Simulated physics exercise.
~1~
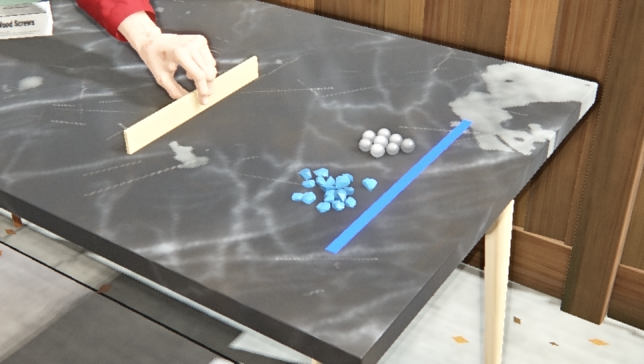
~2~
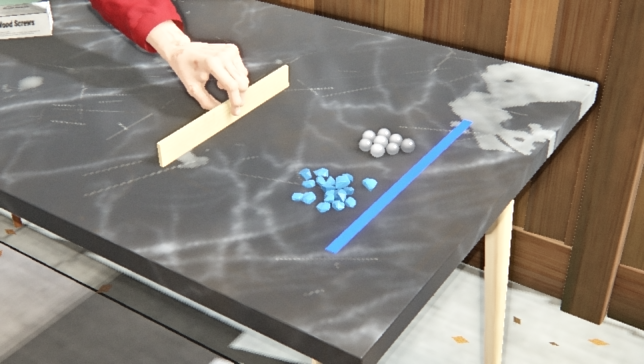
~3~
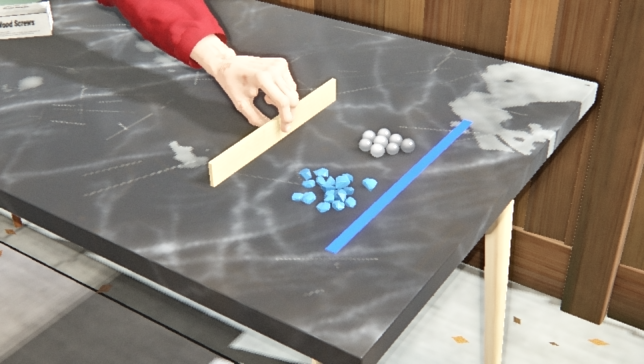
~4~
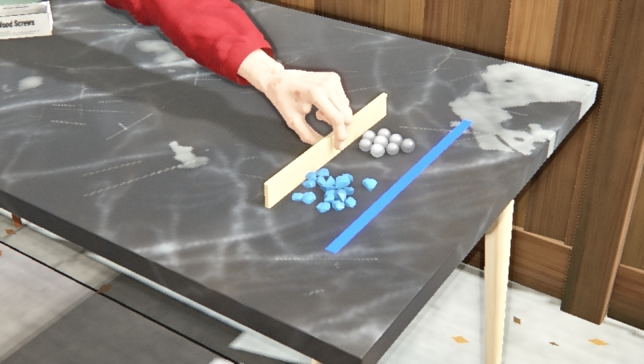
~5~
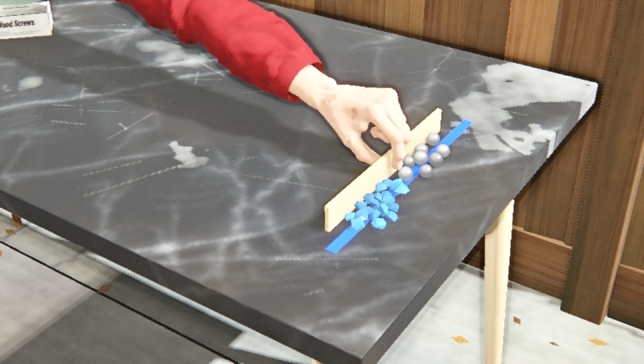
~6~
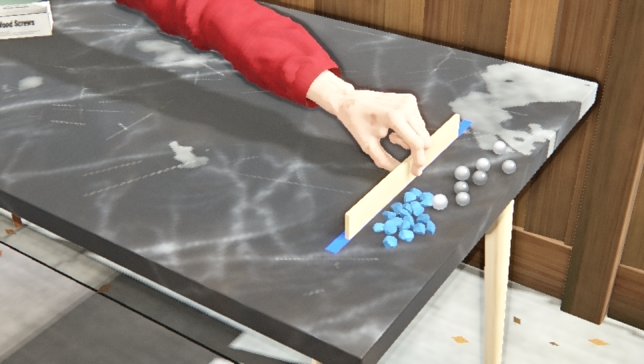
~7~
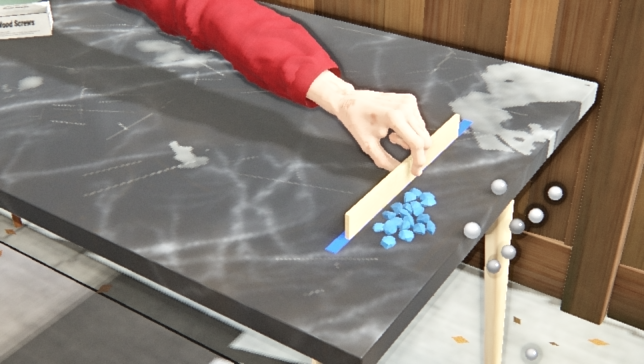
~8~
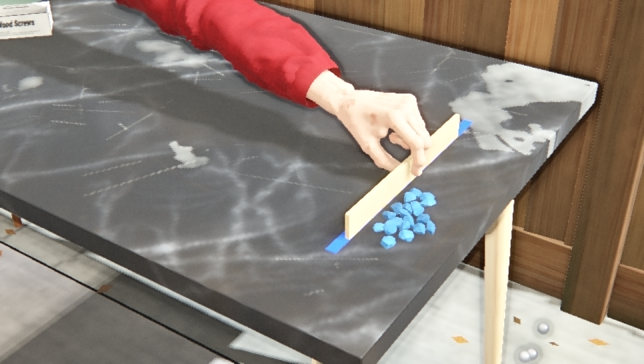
On a dark marble tabletop, a hand pushing a wooden strip to blue tape, grey balls rolling off the edge, blue pieces staying.
